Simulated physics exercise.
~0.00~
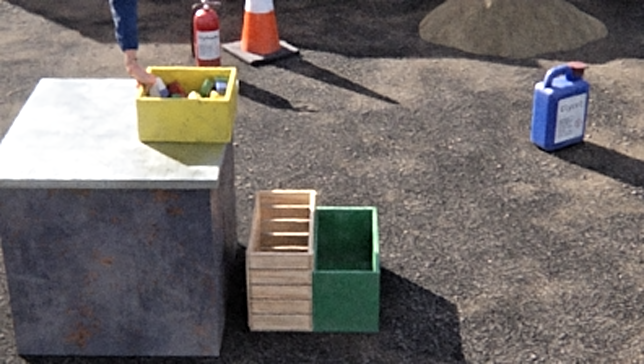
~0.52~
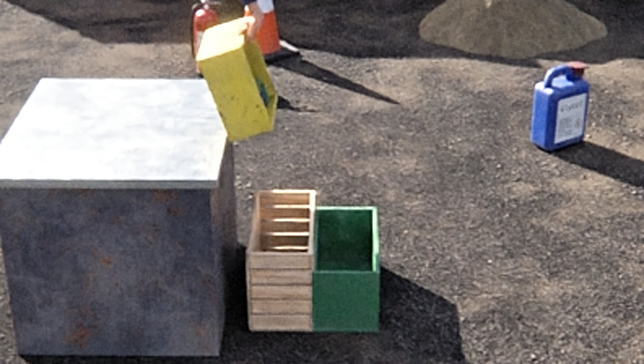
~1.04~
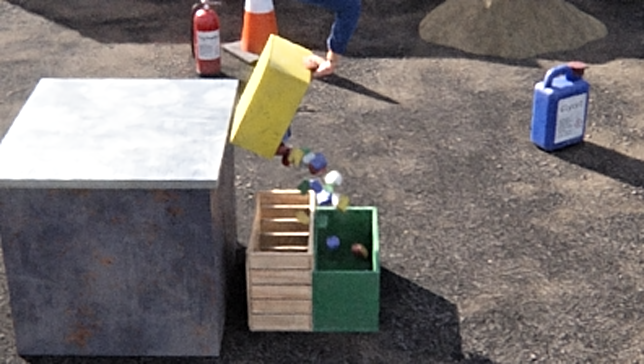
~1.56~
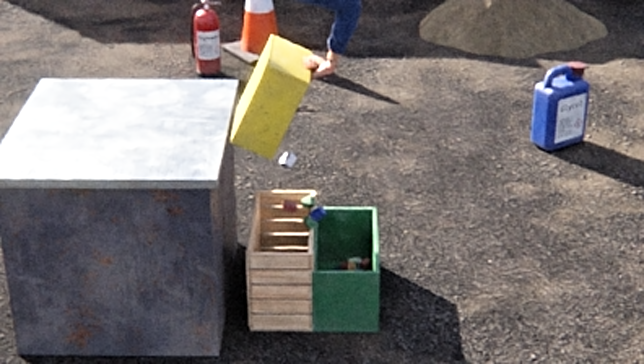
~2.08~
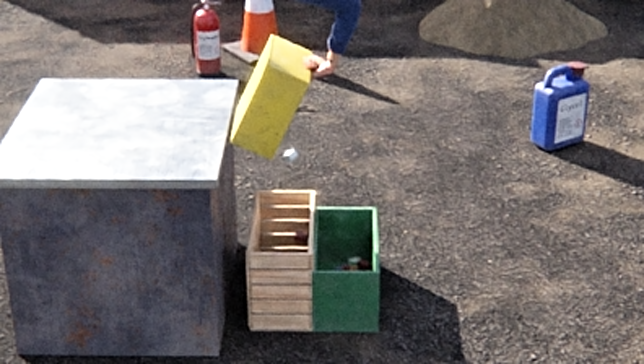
The clip shows a hand lifting a yellow crate of small colourful pieces off a bench and tipping it steeply to the right, so that they tumble into a wooden tote and a green tub on the ground, the stream thinning until one piece is seen falling.
